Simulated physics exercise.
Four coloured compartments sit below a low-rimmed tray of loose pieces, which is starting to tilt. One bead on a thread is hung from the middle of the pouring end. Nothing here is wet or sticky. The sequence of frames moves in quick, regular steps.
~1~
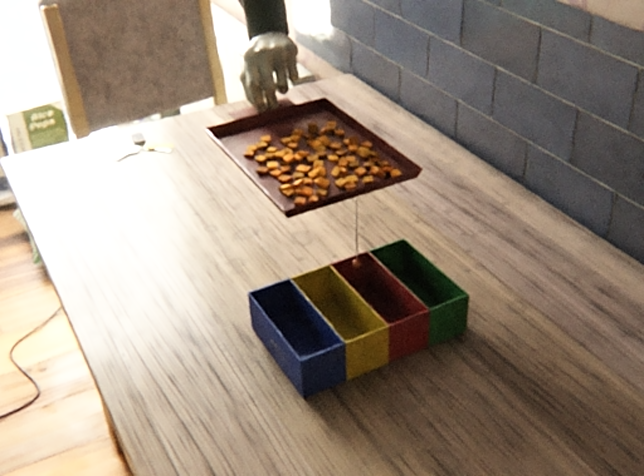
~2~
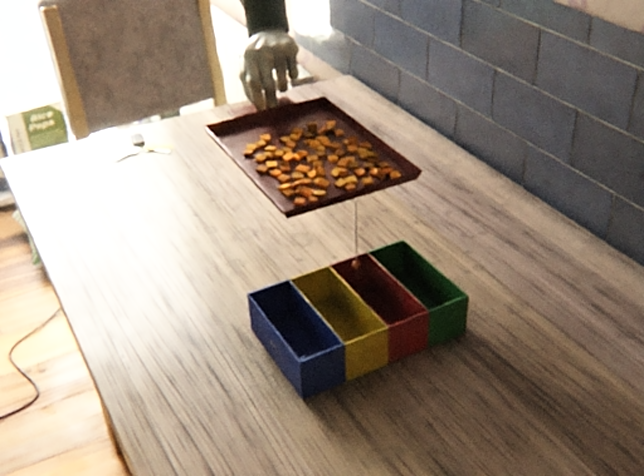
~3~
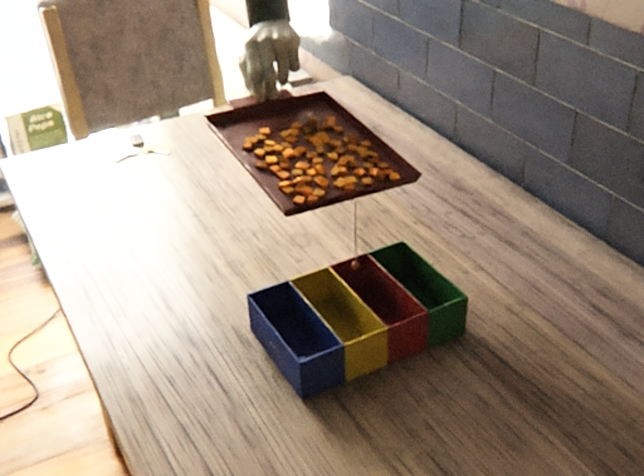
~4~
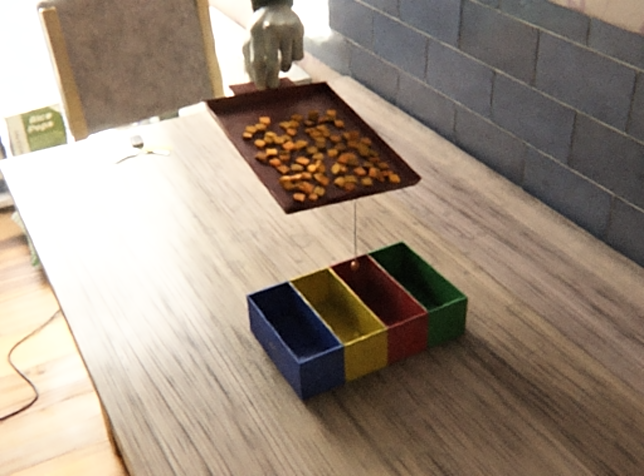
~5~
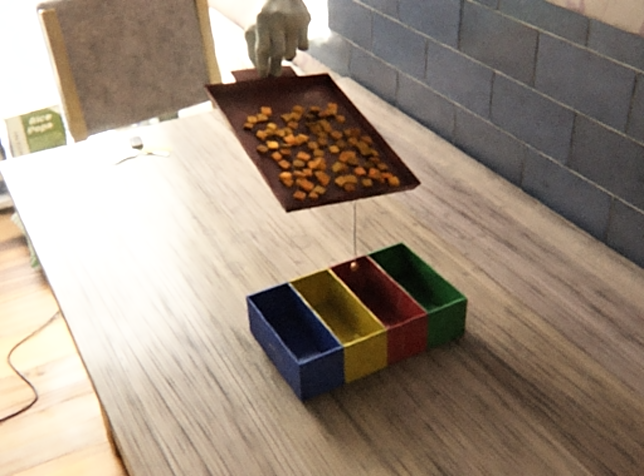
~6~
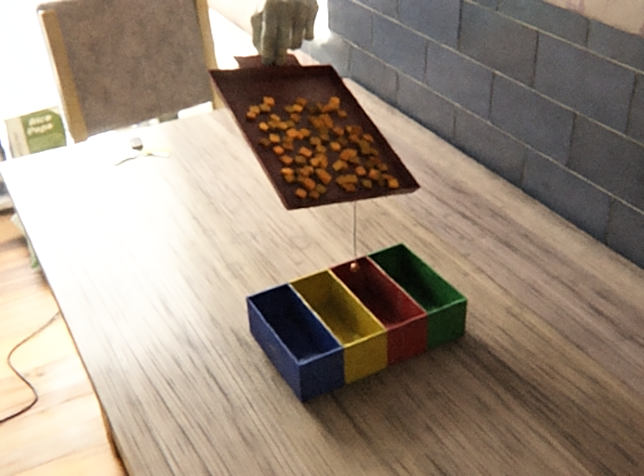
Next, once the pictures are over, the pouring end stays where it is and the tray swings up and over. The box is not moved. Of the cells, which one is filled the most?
The green cell is filled the most.
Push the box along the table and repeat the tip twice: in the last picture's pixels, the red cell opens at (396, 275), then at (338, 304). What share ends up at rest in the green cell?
40 per cent the first time, 10 per cent the second time.
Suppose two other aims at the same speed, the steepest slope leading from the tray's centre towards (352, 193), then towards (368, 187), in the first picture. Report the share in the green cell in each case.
Respectively 30 % and 50 %.
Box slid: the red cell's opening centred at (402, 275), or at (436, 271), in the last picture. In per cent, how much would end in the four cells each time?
100 and 100 in a hundred, in turn.
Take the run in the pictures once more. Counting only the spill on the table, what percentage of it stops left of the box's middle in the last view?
Left portion: Around 0 %.
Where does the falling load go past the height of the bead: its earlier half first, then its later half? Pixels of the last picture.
Around (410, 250), followed by around (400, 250).
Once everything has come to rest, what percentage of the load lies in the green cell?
I'd put that share at some 70 per cent.
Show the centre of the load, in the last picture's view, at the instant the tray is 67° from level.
I'd put the middle of the pieces at roughly (383, 181).
Soon after the last picture, tray tipped steeply; nearly all on the tray; a small part falling or outside the box.
A little later, tray tipped past a quarter turn; about two thirds in the green cell; a small part in the red cell; about a quarter falling or outside the box.
Later still, tray tipped past a quarter turn; about two thirds in the green cell; a small part in the red cell; about a quarter falling or outside the box.
At rest, tray tipped past a quarter turn; about two thirds in the green cell; a small part in the red cell; none in the blue cell; none in the yellow cell; about a quarter outside the box.
